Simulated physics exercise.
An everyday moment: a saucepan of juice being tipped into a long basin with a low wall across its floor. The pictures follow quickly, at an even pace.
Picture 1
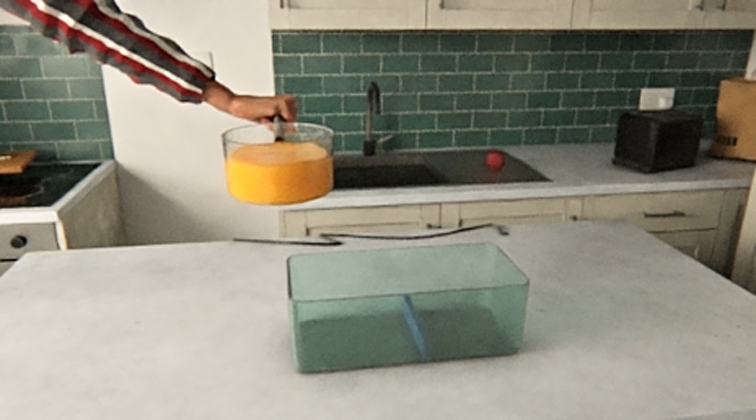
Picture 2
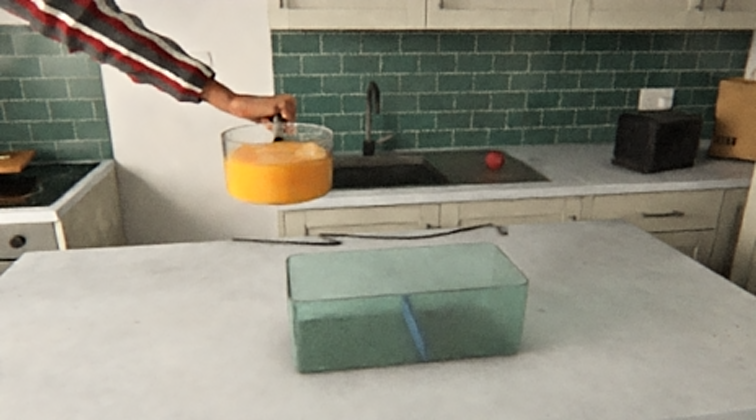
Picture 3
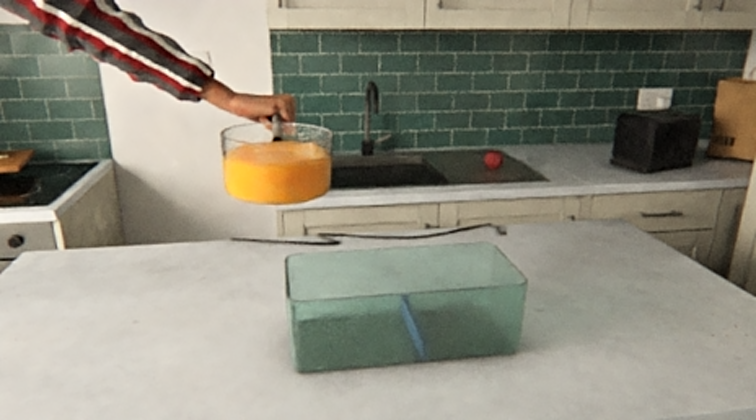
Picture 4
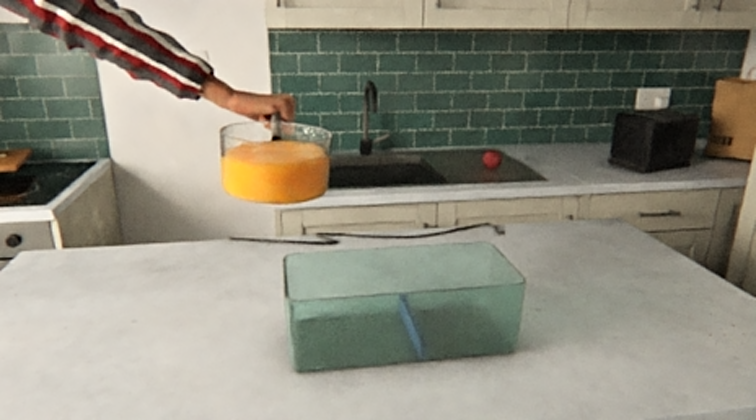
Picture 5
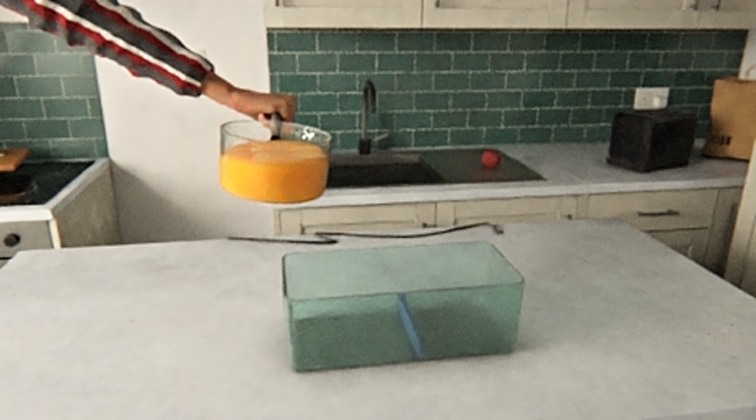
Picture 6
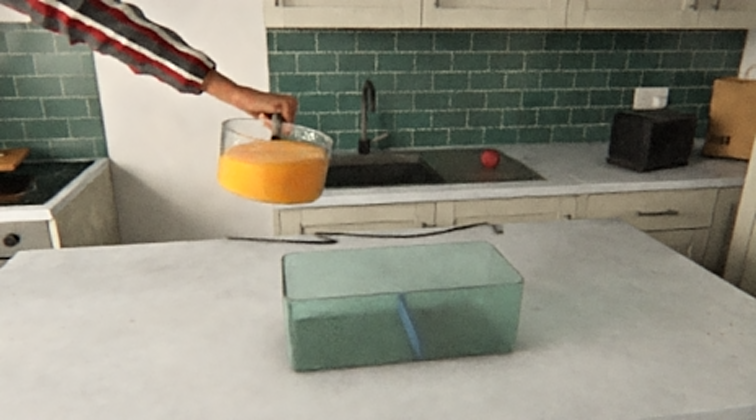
A hand holds a clear saucepan of orange juice above a long basin, tilting it slightly.
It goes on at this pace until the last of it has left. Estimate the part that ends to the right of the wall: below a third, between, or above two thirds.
In the end not even a third is right of the wall.
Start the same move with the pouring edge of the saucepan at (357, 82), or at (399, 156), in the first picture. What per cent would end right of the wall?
Roughly 45 per cent, and 65 per cent.
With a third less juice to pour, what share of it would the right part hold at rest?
Roughly 15 in a hundred.
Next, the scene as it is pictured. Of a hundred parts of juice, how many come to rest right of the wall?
Some 15 per cent.
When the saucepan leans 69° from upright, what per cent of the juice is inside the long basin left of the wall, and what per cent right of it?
The left part 5 per cent, the right part 0.
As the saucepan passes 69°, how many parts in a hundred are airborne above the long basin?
Some 30 per cent.
A moment on, the saucepan is tipped part way and 67 per cent is still to pour, 3 is left of the wall and 0 right of it.
Next, the saucepan is tipped right over and 13 per cent is still to pour, 67 is left of the wall and 3 right of it.
Then the saucepan is tipped right over and 1 per cent is still to pour, 84 is left of the wall and 11 right of it.
Later the saucepan is tipped right over and 0 per cent is still to pour, 84 is left of the wall and 14 right of it.
In the end 84 per cent lies left of the wall, 14 right of it and 2 outside.
